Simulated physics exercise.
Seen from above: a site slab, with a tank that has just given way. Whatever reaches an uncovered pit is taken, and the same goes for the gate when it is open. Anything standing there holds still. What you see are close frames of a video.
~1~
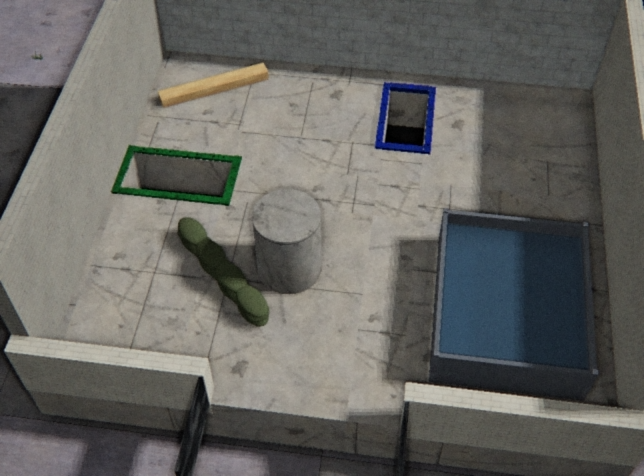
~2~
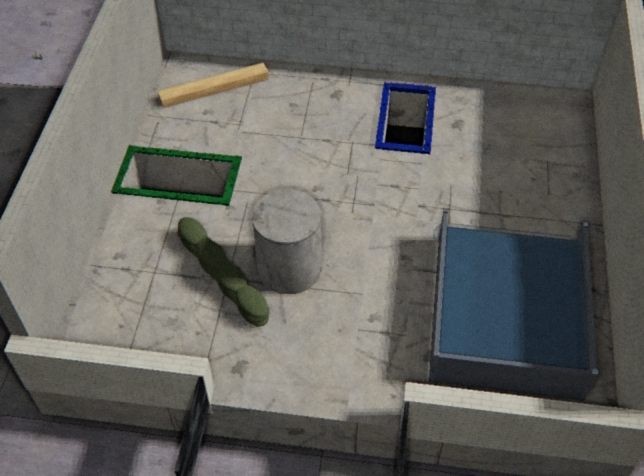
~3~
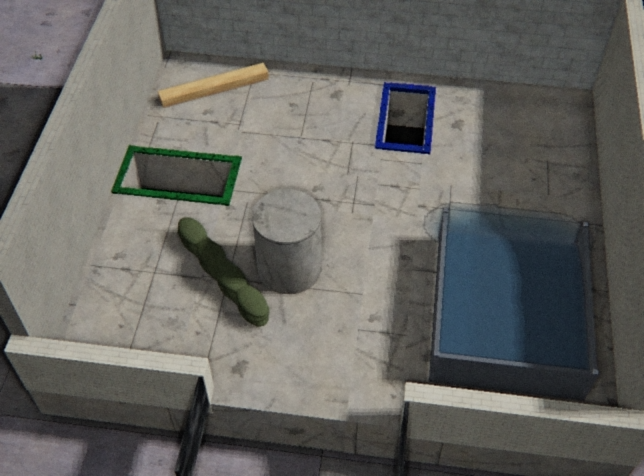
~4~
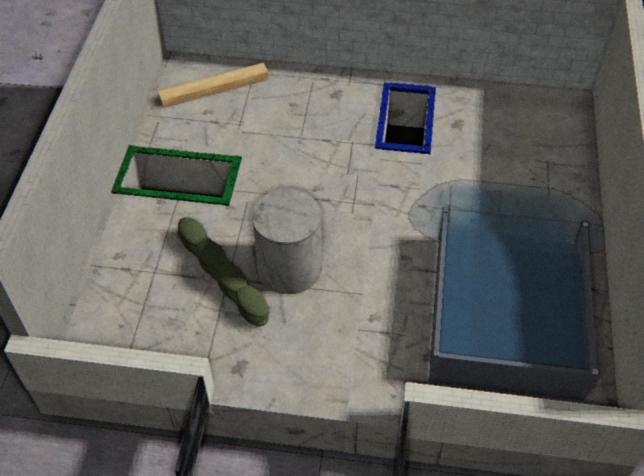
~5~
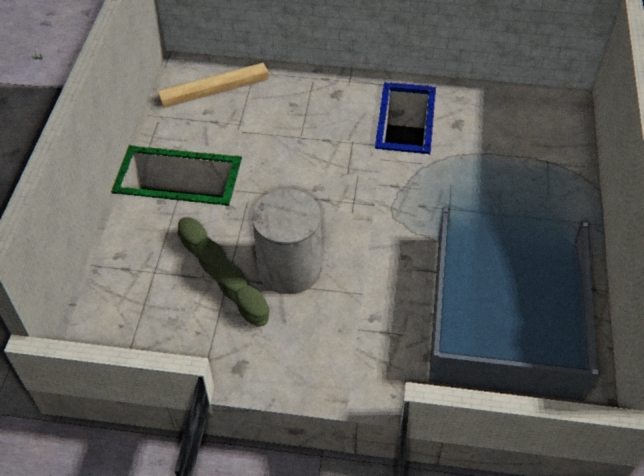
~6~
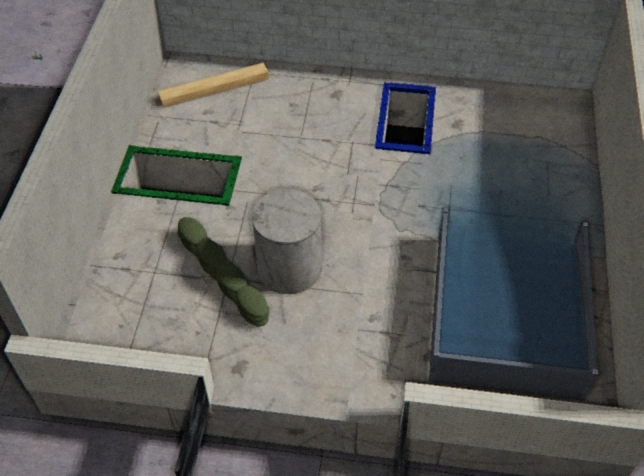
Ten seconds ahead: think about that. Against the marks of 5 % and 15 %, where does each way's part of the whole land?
As I see it, the gate stays lower than five per cent, the blue pit goes higher than fifteen per cent, the green pit stays lower than five per cent.
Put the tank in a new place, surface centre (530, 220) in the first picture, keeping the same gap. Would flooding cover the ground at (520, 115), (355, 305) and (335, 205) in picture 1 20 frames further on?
Well, first one got wet, second one stays dry, third one stays dry.
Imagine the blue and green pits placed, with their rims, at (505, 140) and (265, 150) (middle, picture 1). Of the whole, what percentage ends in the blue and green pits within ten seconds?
Blue gets 30 in a hundred; green gets 6 in a hundred.
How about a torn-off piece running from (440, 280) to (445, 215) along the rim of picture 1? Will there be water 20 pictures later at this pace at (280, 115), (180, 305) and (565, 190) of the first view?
In the order asked: Sodden, out of reach, out of reach.
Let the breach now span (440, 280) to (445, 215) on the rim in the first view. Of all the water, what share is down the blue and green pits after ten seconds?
Blue 2 %, green 12 %.
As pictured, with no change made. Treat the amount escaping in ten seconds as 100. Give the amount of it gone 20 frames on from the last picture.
Working it through, I arrive at 35 per cent.
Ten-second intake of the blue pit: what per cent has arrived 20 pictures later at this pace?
I get 40 per cent.
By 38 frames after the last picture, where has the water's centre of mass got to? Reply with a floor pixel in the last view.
Close to (448, 175).
A moment on, water covers 25 % of the floor; the gate 0 %, the blue pit 1 %, the green pit 0 %.
Next, water covers 30 % of the floor; the gate 0 %, the blue pit 3 %, the green pit 0 %.
Then, water covers 40 % of the floor; the gate 0 %, the blue pit 9 %, the green pit 0 %.
Later, water covers 60 % of the floor; the gate 0 %, the blue pit 21 %, the green pit 0 %.
In the end, water covers 75 % of the floor; the gate 1 %, the blue pit 24 %, the green pit 2 %.
